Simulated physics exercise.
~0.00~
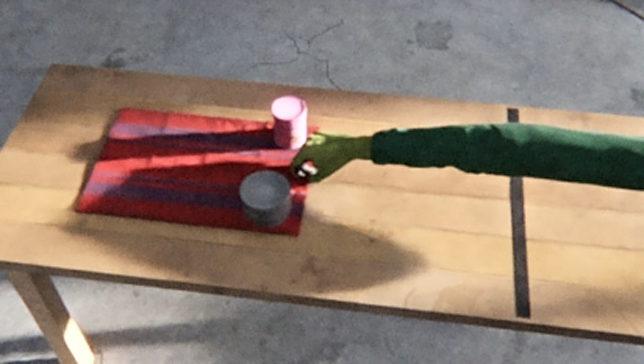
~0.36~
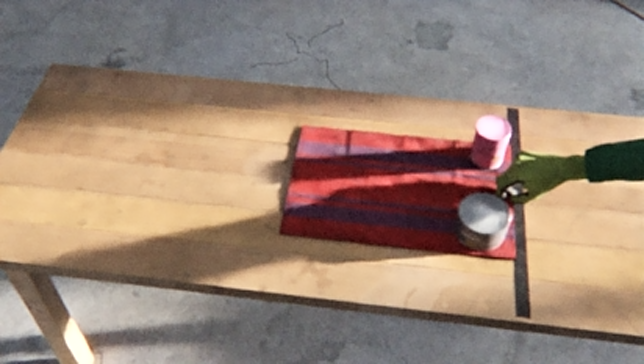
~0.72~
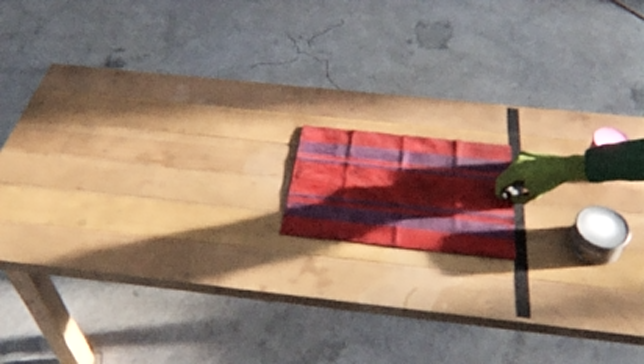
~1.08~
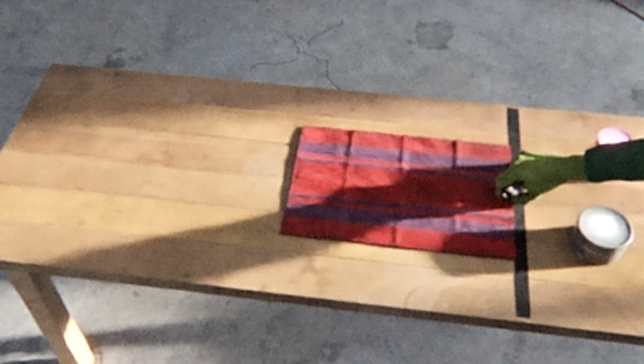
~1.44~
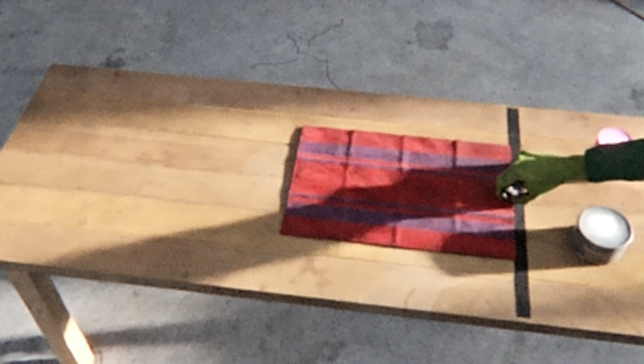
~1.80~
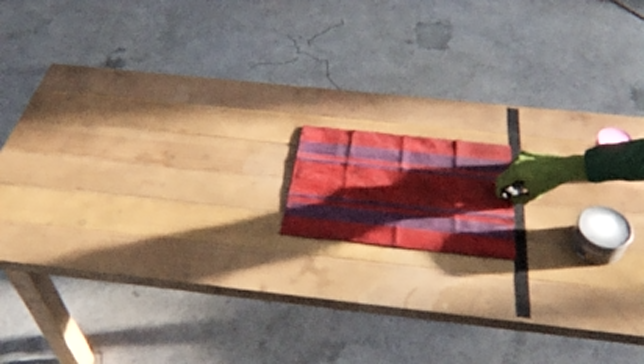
At first, a pink tin and a grey tub stand near the right end of a red tea towel on a wooden table, with a gloved hand in a green sleeve at the cloth's edge. The hand pulls the towel to the right, and both containers ride along with it toward a dark strip of tape. The hand stops as the hem reaches the tape, but the containers carry on, sliding off the cloth and past the strip. They come to rest upright on bare wood to the right, while the hand stays at the hem.
